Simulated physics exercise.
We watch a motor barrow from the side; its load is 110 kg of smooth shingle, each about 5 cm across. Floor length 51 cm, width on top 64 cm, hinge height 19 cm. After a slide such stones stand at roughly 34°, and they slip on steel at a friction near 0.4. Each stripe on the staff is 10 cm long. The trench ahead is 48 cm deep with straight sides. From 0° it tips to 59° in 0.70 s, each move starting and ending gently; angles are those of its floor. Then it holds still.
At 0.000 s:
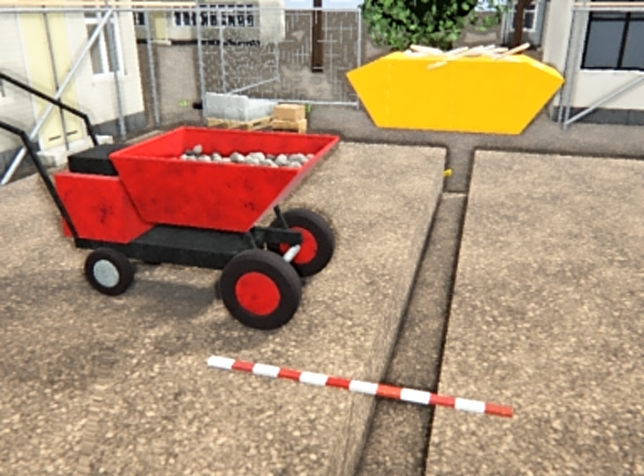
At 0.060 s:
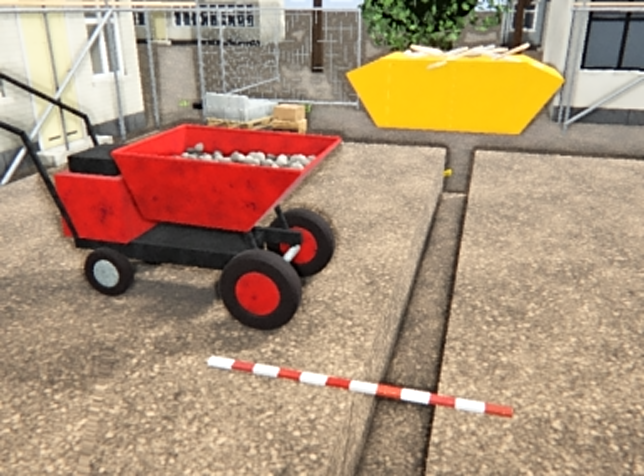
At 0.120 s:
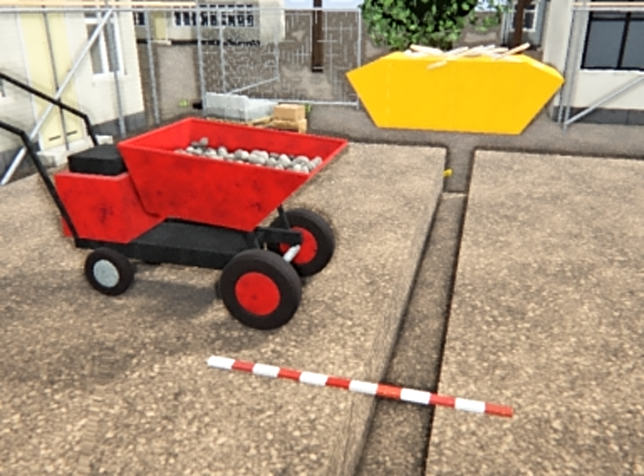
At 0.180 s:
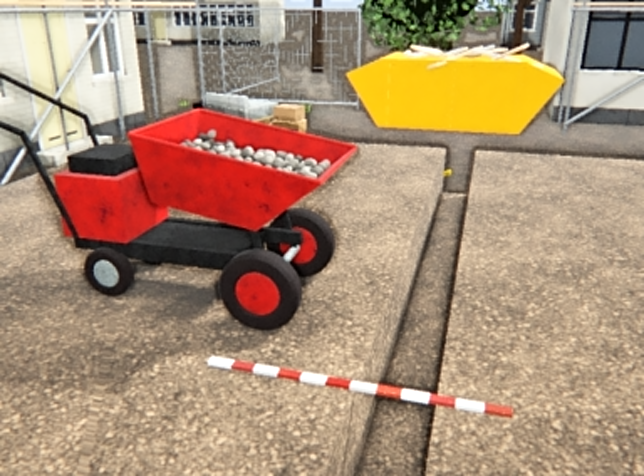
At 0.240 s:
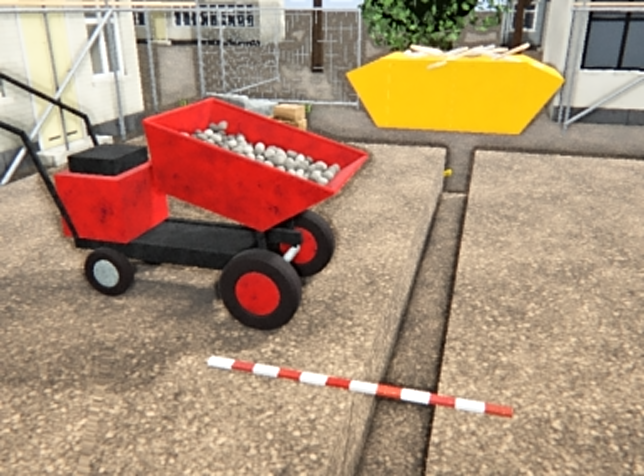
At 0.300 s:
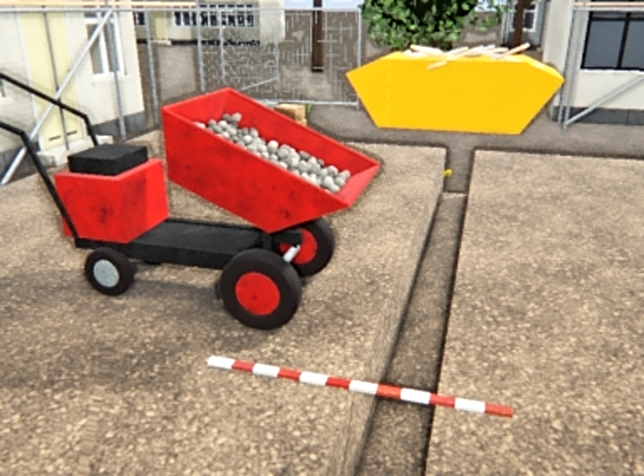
On a sunlit, paved yard with wire fencing and pale buildings behind, the view is from the side and slightly above, and stays still. A red motor barrow loaded with grey stones stands at left, a red-and-white striped staff lies across a narrow trench, and a yellow container sits behind. The barrow's skip tilts forward to the right, gently then more steeply, its back rising while the wheels stay put.
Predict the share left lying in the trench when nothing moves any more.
Some 55 per cent of it.
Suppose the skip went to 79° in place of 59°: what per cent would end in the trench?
It would be near 55 per cent.
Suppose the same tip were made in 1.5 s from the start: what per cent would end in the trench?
Then about 70 per cent.
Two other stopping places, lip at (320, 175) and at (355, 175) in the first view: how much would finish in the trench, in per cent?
First some 35, then 10 per cent.
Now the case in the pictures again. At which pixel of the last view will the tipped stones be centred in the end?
Near (439, 379).
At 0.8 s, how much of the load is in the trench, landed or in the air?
About 10 per cent by then.
After 0.5 s the floor is at 49°; 100 % in the skip; the foremost stones are at (370, 232).
After 0.8 s the floor is at 59°; 88 % in the skip, 11 % in the trench; the foremost stones are at (447, 303).
After 1.1 s the floor is at 59°; 40 % in the skip, 18 % in the trench, 42 % past the trench; the foremost stones are at (582, 346).
After 3.1 s the floor is at 59°; 0 % in the skip, 55 % in the trench, 45 % past the trench; the foremost stones are past the picture's edge.
